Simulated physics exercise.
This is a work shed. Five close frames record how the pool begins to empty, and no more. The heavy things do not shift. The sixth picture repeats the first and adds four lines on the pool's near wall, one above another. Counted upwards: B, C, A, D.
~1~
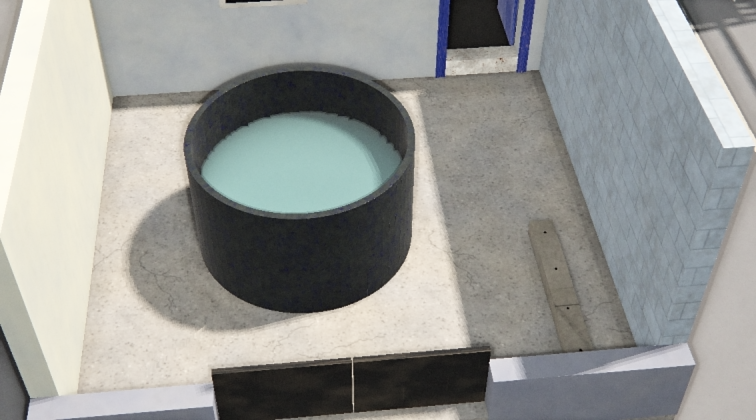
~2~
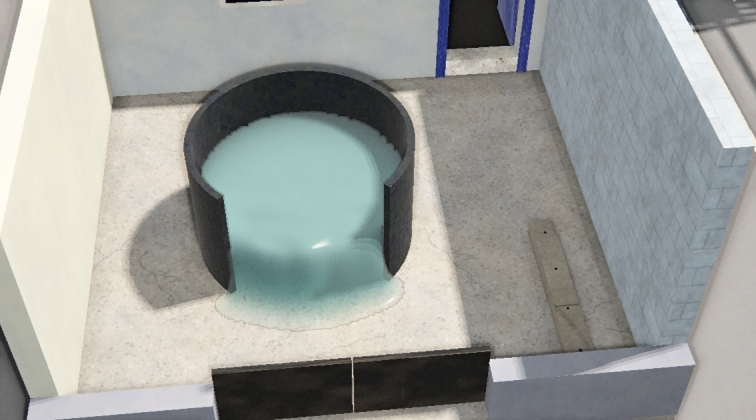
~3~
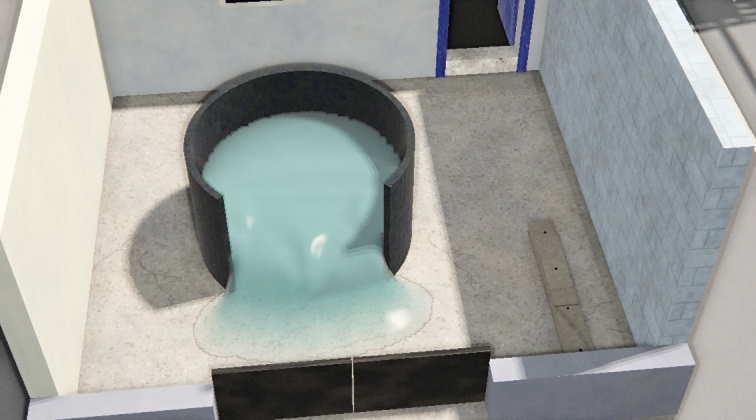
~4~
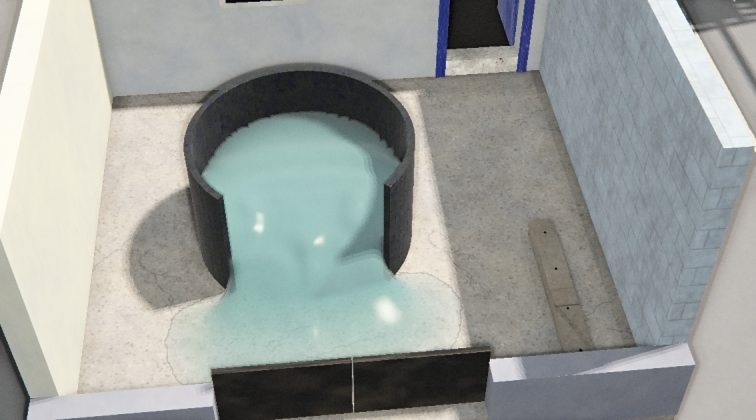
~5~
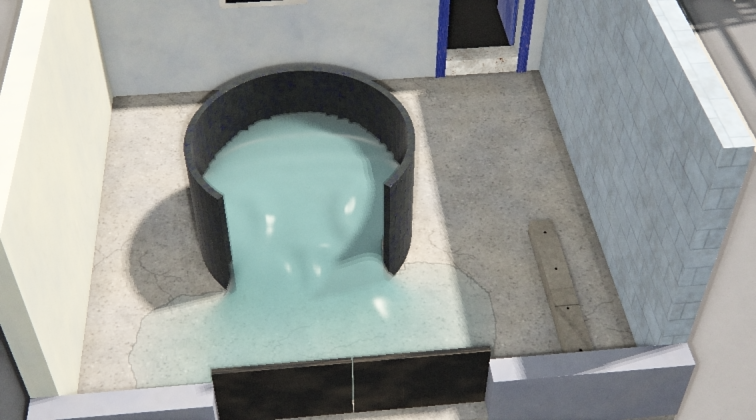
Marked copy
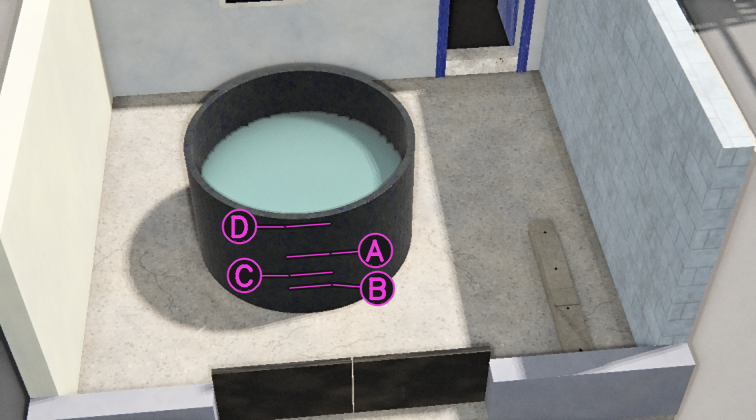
Pale teal water rests in a round black tank inside a walled shed yard, seen from above by a camera that stays still. A blue-framed doorway stands at the back right, cream and pale blue walls flank the floor, and a dark gate closes the front. The tank's front section disappears, and water pours through the gap, spreading forward to the gate and sideways across the floor.
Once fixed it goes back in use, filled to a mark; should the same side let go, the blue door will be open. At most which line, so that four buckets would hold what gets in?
Use mark A.
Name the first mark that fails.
It is D.
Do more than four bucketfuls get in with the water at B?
No, that is safe.
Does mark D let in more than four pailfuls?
Yes, that goes wrong.
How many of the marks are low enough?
Three of the four.
In magenta, A at (309, 255); B at (311, 286); C at (310, 273); D at (307, 225); from the bottom up B, C, A, D.
With A, a splash gets over, under a bucket.
With B, nothing gets over.
With C, nothing gets over.
With D, about 11 bucketfuls get in.
